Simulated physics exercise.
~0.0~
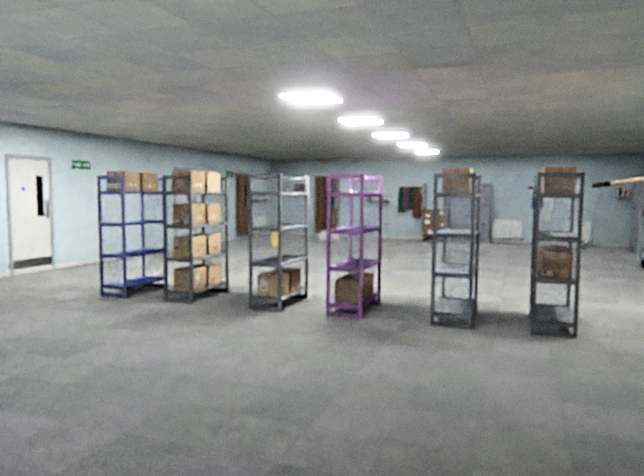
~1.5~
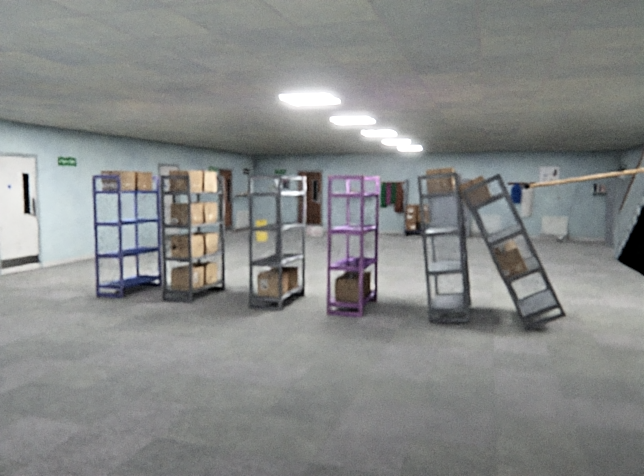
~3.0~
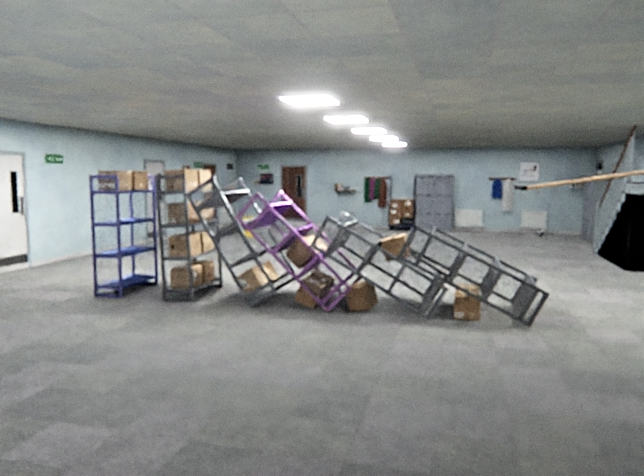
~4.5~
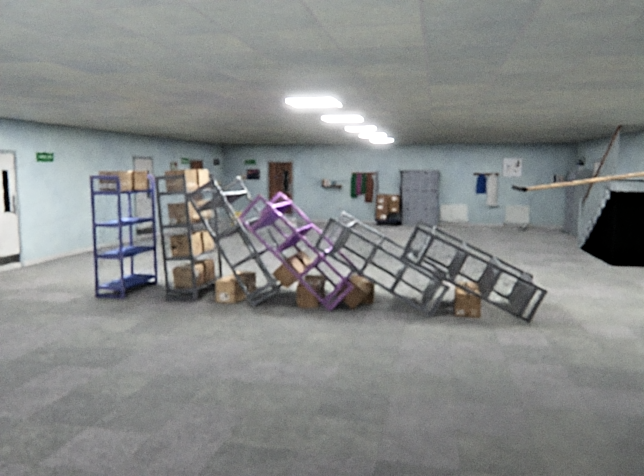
At first, six open shelving racks stand upright in a row across a grey-floored room, with cartons on some shelves and a pole reaching in from the right. The pole moves left and the rightmost grey rack tips left against its neighbour. That grey rack goes over too, and the lean passes to the purple rack and the grey one beyond it, while cartons slide out onto the floor. The purple rack tilts further before the motion settles. In the end, four racks lie slanted against one another, and the blue rack and the loaded grey one beside it remain standing.
